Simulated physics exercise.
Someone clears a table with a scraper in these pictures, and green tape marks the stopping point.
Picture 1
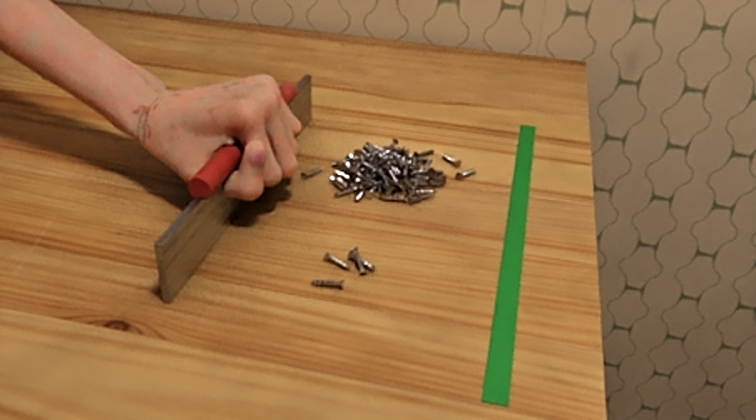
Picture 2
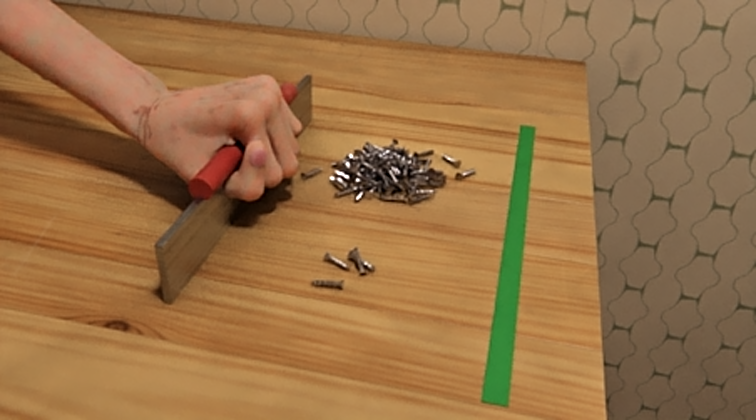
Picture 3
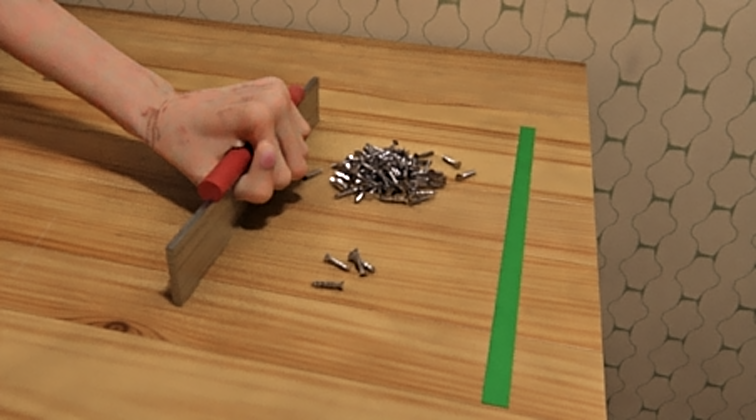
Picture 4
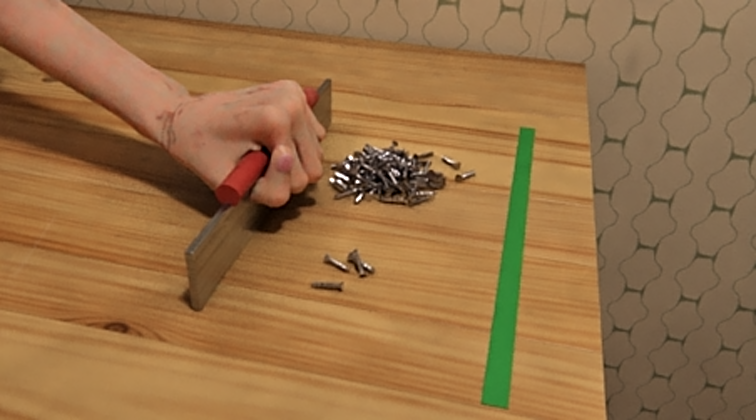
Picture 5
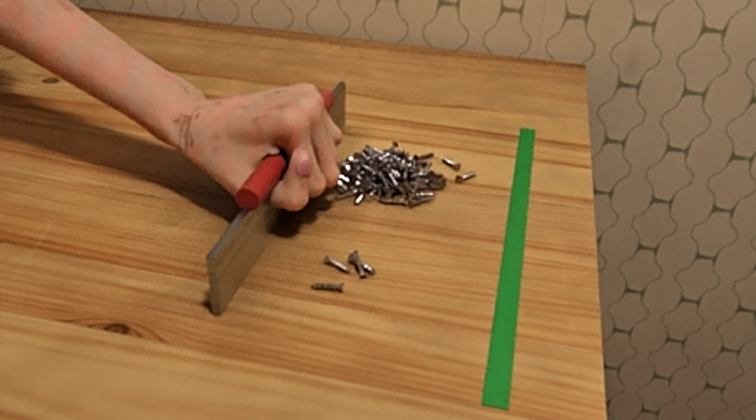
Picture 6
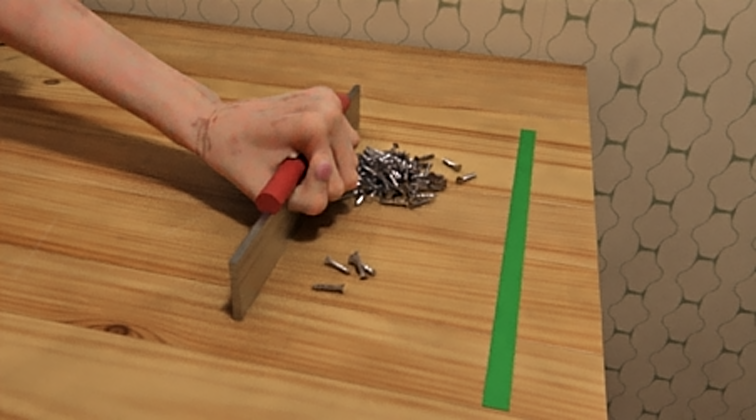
At first, a hand grips the red handle of a scraper, holding it still on a wooden table left of a large pile of screws and a few nearer ones. Then the hand slides the scraper steadily rightward, reaching the pile's left side, while the nearer screws and green tape stay put.
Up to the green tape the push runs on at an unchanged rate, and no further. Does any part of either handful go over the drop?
Near handful: No, none goes over. Far handful: Yes, some goes over.
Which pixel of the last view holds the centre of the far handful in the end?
Roughly (561, 201).
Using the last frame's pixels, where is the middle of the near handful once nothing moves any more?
At about (551, 301).
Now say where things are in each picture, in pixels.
In the first frame, scraper at (177, 255), at rest; green tape at (527, 134), about a palm's width from the edge; edge at (597, 245); near handful at (338, 262), a few steel screws; far handful at (387, 172), many steel screws.
In the second frame, scraper at (177, 255), at rest; far handful at (387, 173).
In the third frame, scraper at (187, 258); near handful at (338, 264).
In the fourth frame, scraper at (206, 262); far handful at (387, 174).
In the fifth frame, scraper at (226, 267); near handful at (338, 265).
In the sixth frame, scraper at (247, 272); green tape at (528, 138); edge at (598, 249); near handful at (339, 267); far handful at (388, 176), a stray few pushed along.
Then, 0.66 s past the last view, scraper still moving, near (423, 170); near handful all on the table, its front near (411, 297); far handful all on the table, its front near (512, 181).
Then, 1.35 s past the last view, scraper stopped at the green tape; near handful all on the table, its front near (545, 293); far handful a small part over the edge.
Then, 1.63 s past the last view, scraper stopped at the green tape; near handful all on the table, its front near (558, 290); far handful about a quarter over the edge.
Finally, scraper stopped at the green tape; near handful all on the table, its front near (558, 290); far handful about a quarter over the edge.
